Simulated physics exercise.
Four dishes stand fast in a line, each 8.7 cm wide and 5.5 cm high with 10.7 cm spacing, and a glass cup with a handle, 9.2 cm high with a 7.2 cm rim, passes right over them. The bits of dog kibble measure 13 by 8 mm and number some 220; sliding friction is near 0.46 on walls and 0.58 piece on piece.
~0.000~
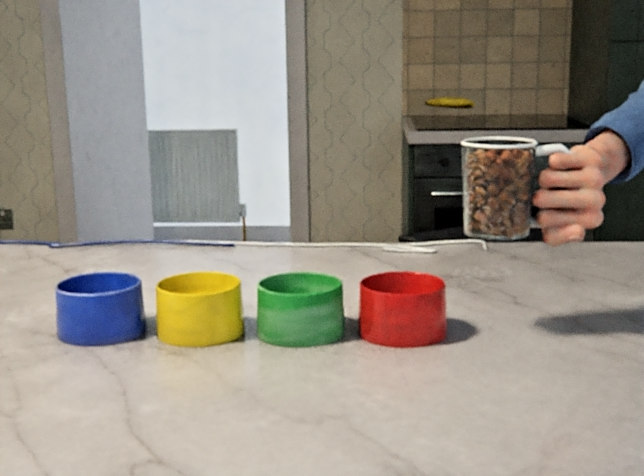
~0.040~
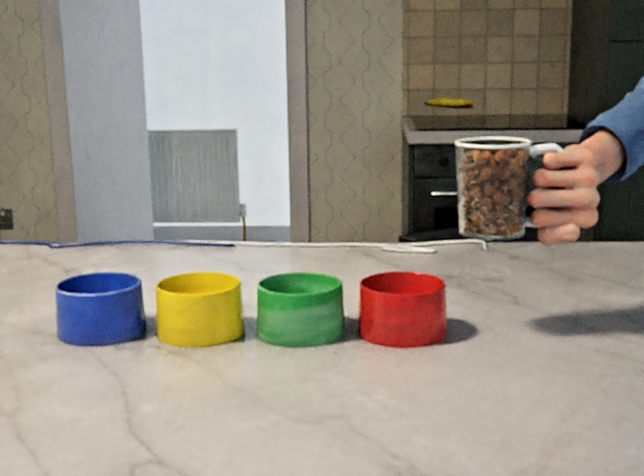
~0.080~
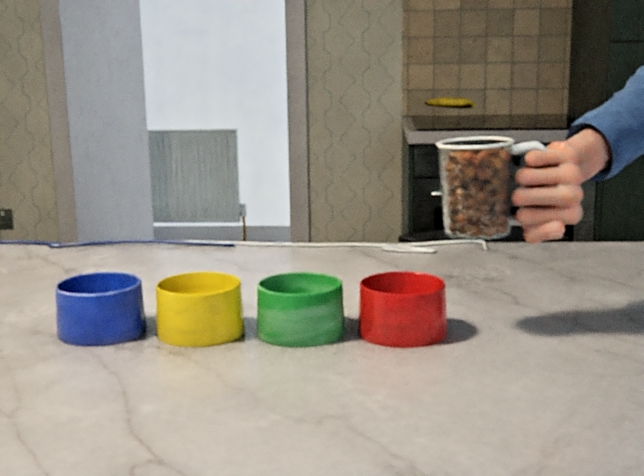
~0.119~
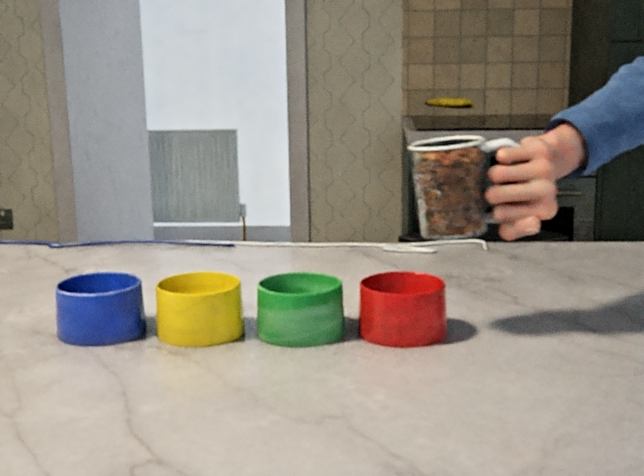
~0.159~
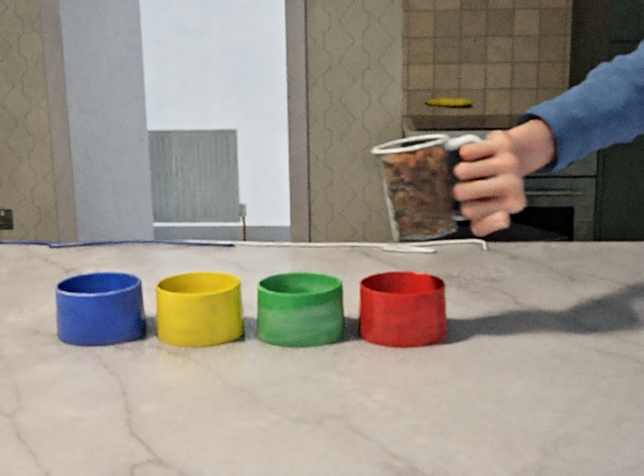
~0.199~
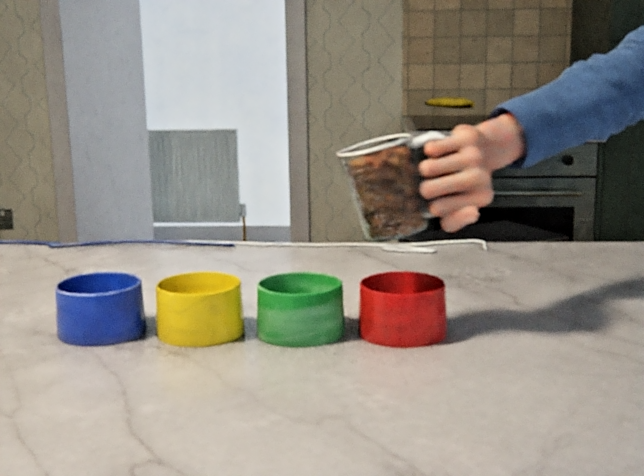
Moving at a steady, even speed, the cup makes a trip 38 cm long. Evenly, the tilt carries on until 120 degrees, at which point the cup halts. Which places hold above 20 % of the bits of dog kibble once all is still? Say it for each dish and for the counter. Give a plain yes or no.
Red dish - no, blue dish - yes, green dish - no, yellow dish - no, counter - no.
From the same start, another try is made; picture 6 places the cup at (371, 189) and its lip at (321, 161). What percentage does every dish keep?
Then red 0, blue 70, green 0, and yellow 0.
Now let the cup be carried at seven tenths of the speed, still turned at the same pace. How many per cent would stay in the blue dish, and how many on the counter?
The shares would then be blue 80 and counter 20.
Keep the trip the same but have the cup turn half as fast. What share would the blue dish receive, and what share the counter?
In that case blue 90; counter 10.
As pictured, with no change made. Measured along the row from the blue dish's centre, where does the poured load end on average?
About 2 cm to its left-hand side.
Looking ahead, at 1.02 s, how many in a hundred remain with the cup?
Around 90 per cent of the load.
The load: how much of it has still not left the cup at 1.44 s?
Estimate: Some 30 %.
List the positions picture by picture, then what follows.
The first frame shows cup at (498, 188), tilt 0 degrees, lip at (463, 143), moved 0.0 cm; middle of the pieces at (495, 194); red dish at (402, 283); green dish at (300, 283); yellow dish at (199, 283); blue dish at (99, 283).
The second frame shows cup at (492, 188), tilt 1 degrees, lip at (457, 143), moved 0.5 cm; middle of the pieces at (490, 194).
The third frame shows cup at (476, 188), tilt 3 degrees, lip at (439, 145), moved 2.2 cm; middle of the pieces at (474, 195).
The fourth frame shows cup at (450, 188), tilt 6 degrees, lip at (410, 147), moved 4.8 cm; middle of the pieces at (448, 195).
The fifth frame shows cup at (418, 188), tilt 10 degrees, lip at (375, 151), moved 8.0 cm; middle of the pieces at (417, 195).
The sixth frame shows cup at (386, 189), tilt 14 degrees, lip at (340, 154), moved 11.3 cm; middle of the pieces at (386, 195); red dish at (402, 283); green dish at (300, 283); yellow dish at (199, 283); blue dish at (99, 283). The cup turns about 100 degrees a second and travels 81 cm a second.
After 0.69 s, tilt 65 degrees; cup holds 95 %.
Then, at 1.02 s, tilt 98 degrees; cup holds 90 %, blue 5 %.
Then, at 1.44 s, tilt 120 degrees; cup holds 30 %, blue 55 %.
In the end, at 2.4 s, red 0 %, blue 85 %, green 0 %, yellow 0 %, counter 15 %.
